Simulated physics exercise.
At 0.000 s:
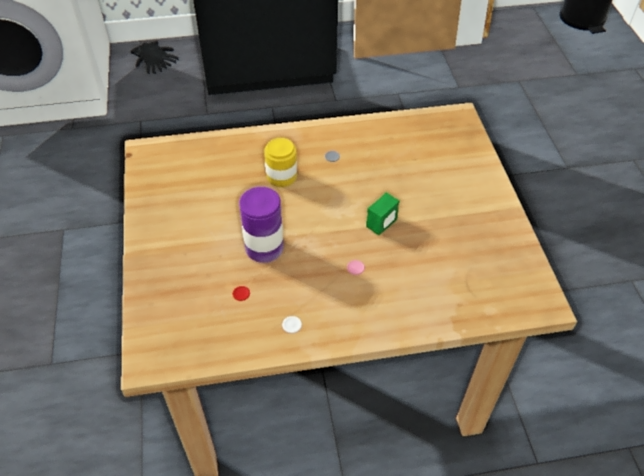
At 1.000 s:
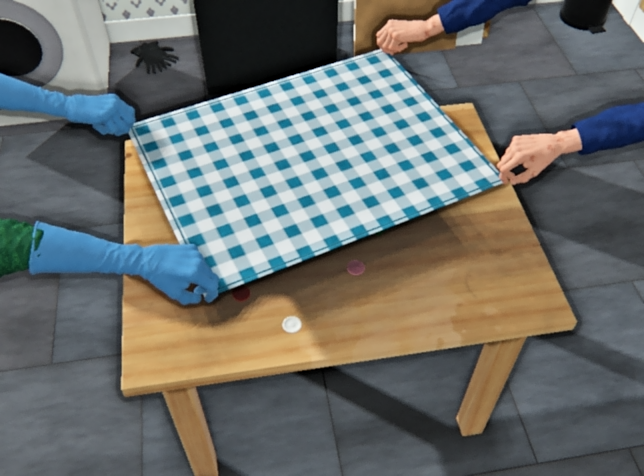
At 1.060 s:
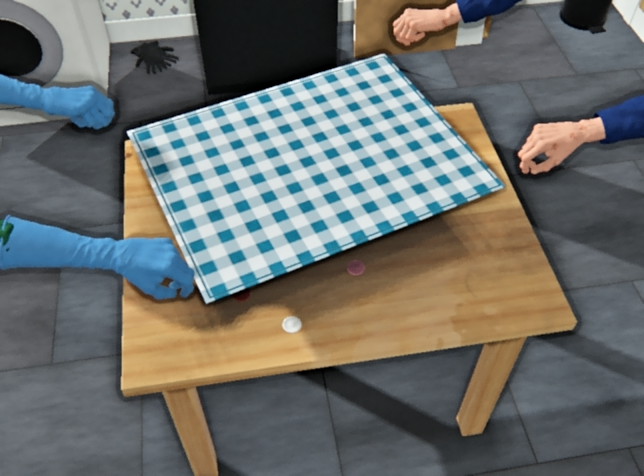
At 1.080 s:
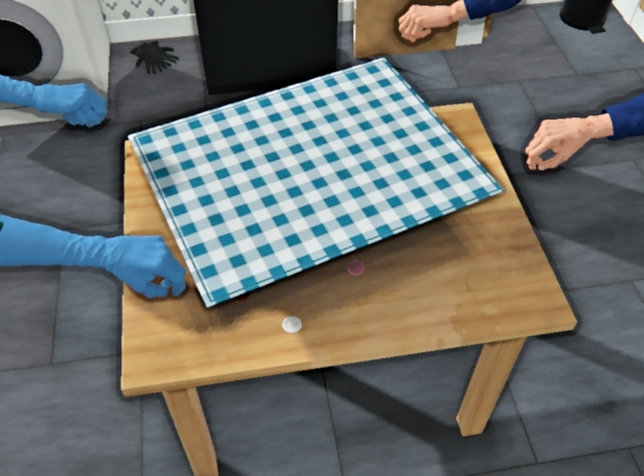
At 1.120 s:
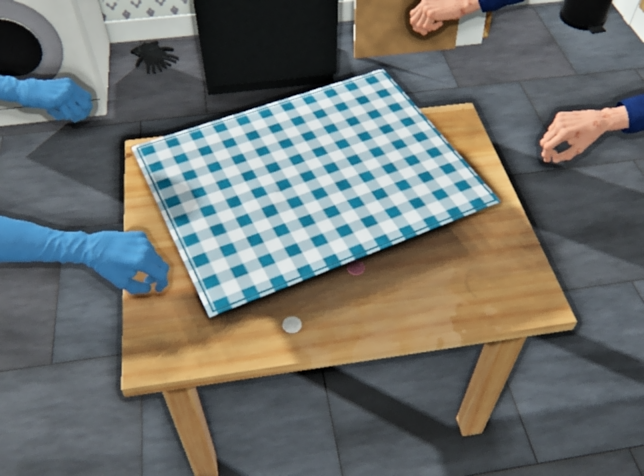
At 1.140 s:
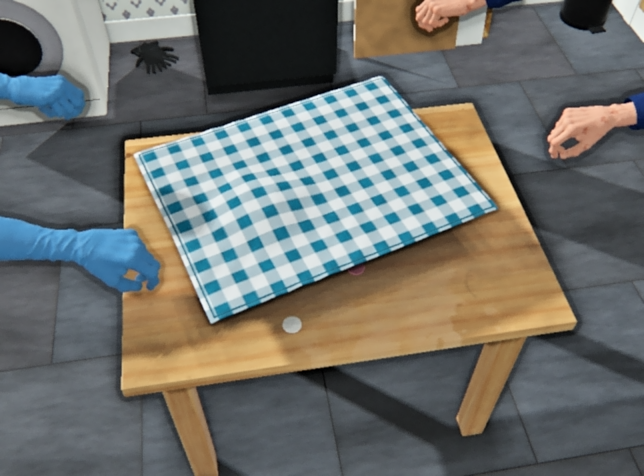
On a wooden table, four hands held a blue and white checked cloth above a purple tin, a yellow bottle and a green box, then let go, and it sank a little, bulging slightly.
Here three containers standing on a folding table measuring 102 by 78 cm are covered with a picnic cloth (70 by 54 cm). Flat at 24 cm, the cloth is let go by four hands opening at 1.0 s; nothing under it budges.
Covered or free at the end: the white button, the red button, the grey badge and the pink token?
The white button remains in the open, the red button ends under the cloth, the grey badge vanishes under it, the pink token ends under the cloth.
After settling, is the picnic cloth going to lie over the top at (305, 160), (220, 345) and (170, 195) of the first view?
First spot shrouded, second clear, third clear.
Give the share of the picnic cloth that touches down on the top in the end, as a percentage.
In the end, around 30 per cent of it lies on the top.
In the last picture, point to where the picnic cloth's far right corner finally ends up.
That corner settles near pixel (365, 127) in the last view.
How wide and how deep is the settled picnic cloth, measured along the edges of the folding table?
70 cm x 58 cm, roughly.
After 1.3 s, 25 % of it is down, spanning 69 by 59 cm, above grey badge, red button, pink token.
After 1.5 s, 30 % of it is down, spanning 69 by 59 cm, above grey badge, red button, pink token.
After 1.7 s, 30 % of it is down, spanning 69 by 58 cm, above grey badge, red button, pink token.
After 1.9 s, 30 % of it is down, spanning 69 by 58 cm, above grey badge, red button, pink token.
After 2.7 s, 30 % of it is down, spanning 69 by 58 cm, above grey badge, red button, pink token.
